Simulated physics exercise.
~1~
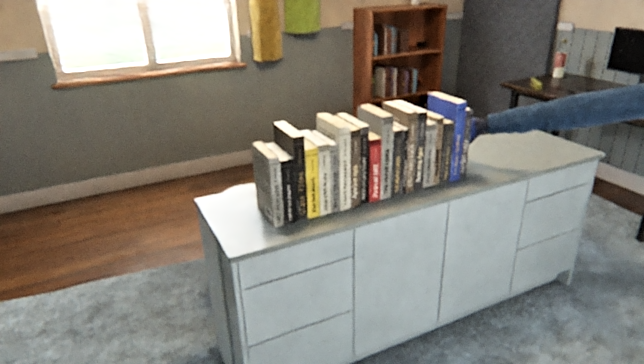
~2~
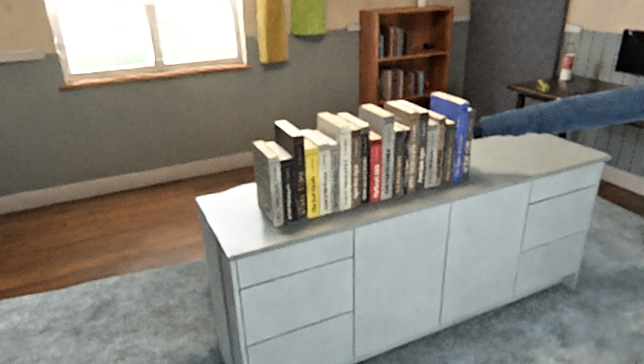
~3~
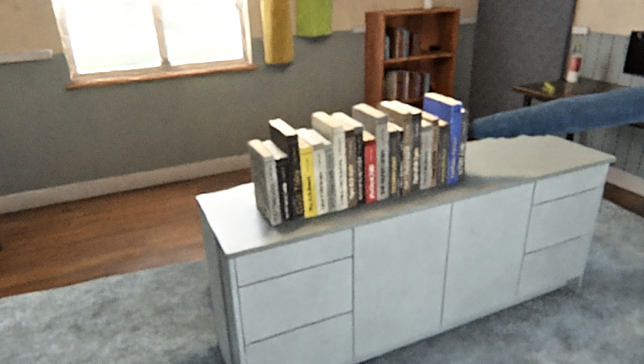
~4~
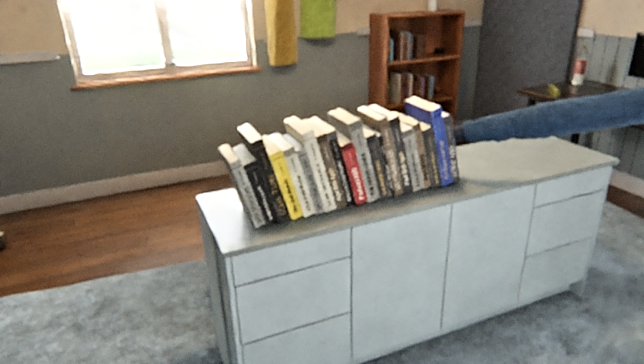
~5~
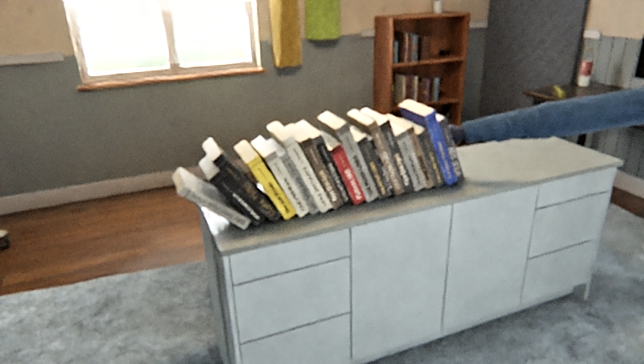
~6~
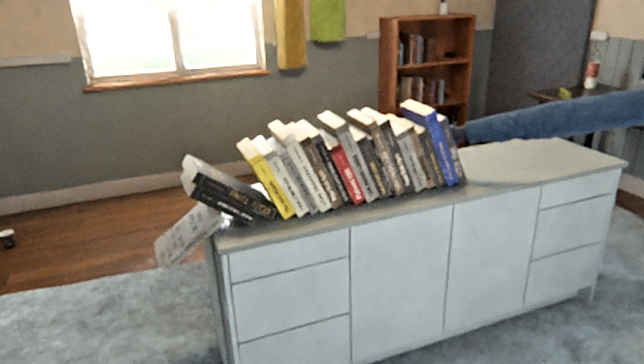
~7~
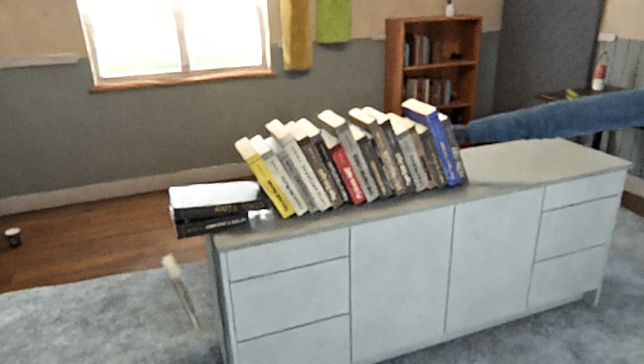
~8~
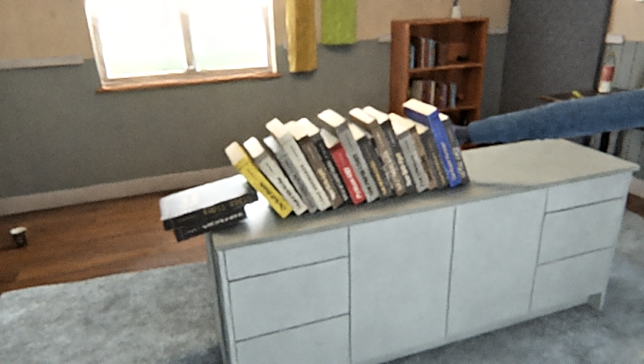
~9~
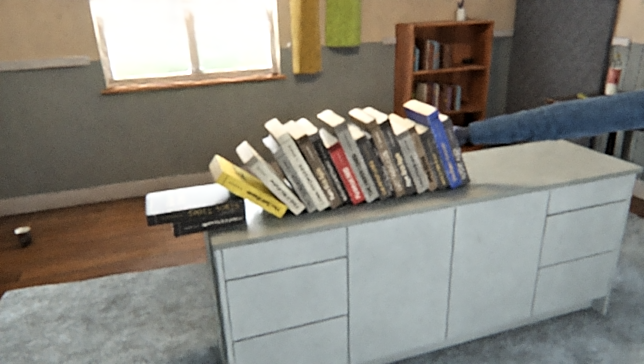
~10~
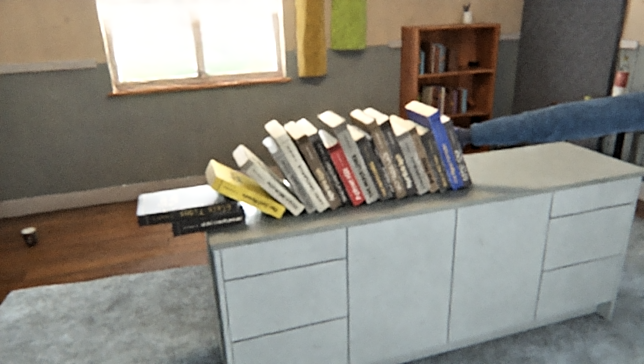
Row of books on a white cabinet leaning left beside a blue-sleeved arm, one falling off, others toppling and overhanging the edge.
